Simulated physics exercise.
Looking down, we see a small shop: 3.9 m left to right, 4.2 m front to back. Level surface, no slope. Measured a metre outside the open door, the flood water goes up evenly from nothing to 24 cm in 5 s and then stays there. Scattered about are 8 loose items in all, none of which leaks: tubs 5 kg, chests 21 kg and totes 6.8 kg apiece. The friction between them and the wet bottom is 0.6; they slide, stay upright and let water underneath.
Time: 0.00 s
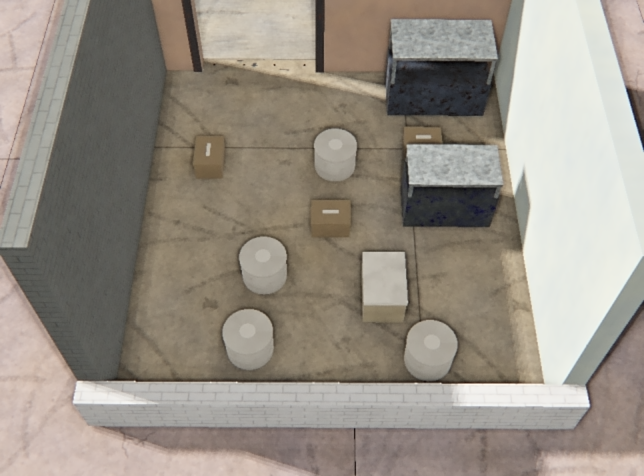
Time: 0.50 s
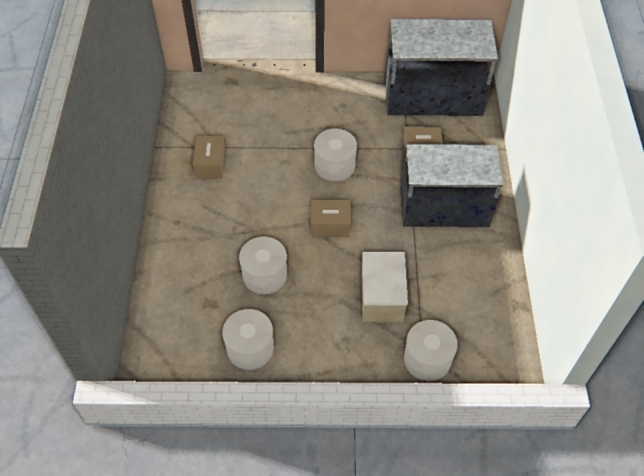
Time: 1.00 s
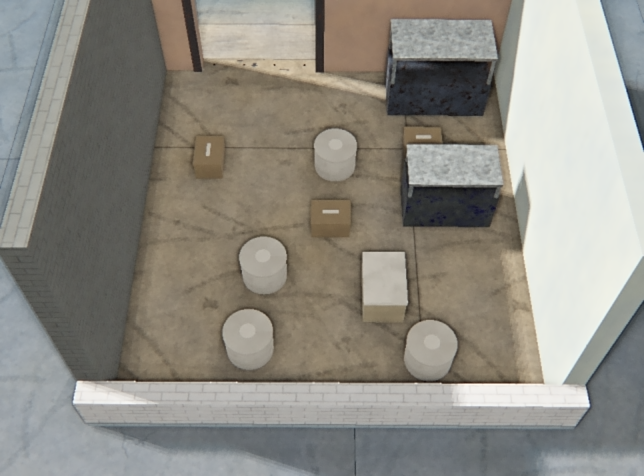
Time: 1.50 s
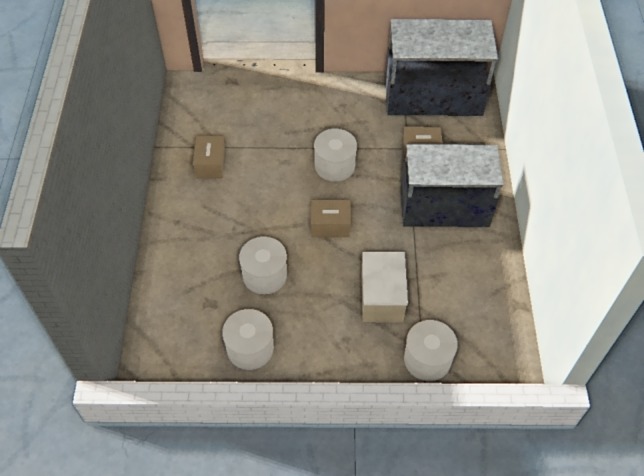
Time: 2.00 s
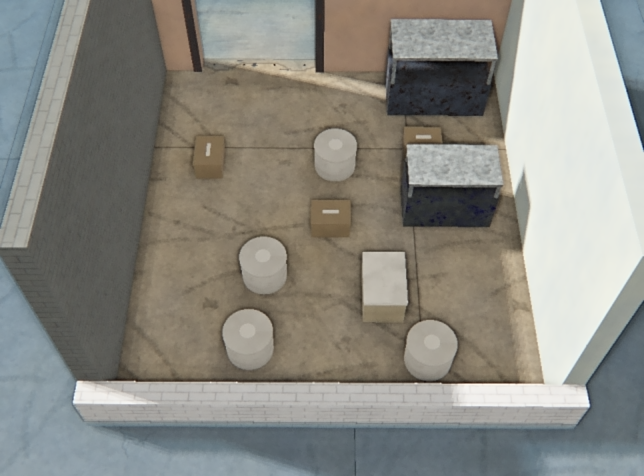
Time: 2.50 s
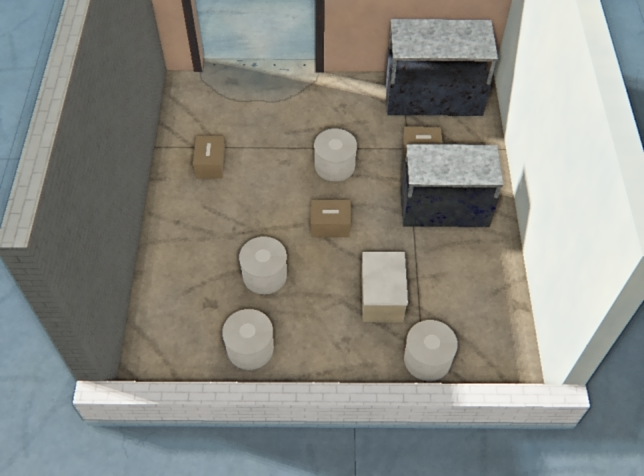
Bluish water deepening around a small roofless shop, then edging through the doorway onto the floor, tubs and boxes staying still.
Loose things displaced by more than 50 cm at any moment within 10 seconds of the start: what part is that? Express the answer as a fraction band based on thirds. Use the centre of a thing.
The band is at least two thirds.
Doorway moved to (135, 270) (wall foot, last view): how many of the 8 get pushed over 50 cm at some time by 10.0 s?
Count: 7.
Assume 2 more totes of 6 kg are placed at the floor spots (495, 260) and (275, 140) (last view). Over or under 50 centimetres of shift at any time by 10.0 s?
In turn: Within the mark, beyond the mark.
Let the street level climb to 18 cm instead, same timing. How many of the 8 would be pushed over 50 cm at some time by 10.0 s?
You'd get 5 in that case.
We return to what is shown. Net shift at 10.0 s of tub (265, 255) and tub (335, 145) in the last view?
In turn: 250 cm, 200 cm.
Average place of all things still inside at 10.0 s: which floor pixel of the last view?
The centre sits near (436, 298).
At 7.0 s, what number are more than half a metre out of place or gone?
The number comes to 4.
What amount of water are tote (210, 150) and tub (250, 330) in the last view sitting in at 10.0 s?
First roughly 17 cm, second roughly 15 cm.
After 3.5 s 0 of 8 are over 50 cm from their spots; 0 afloat.
After 4.5 s 0 of 8 are over 50 cm from their spots; 0 afloat.
After 7.0 s 4 of 8 are over 50 cm from their spots; 3 afloat.
After 10.0 s 6 of 8 are over 50 cm from their spots, and 6 have been at some point; 7 afloat.
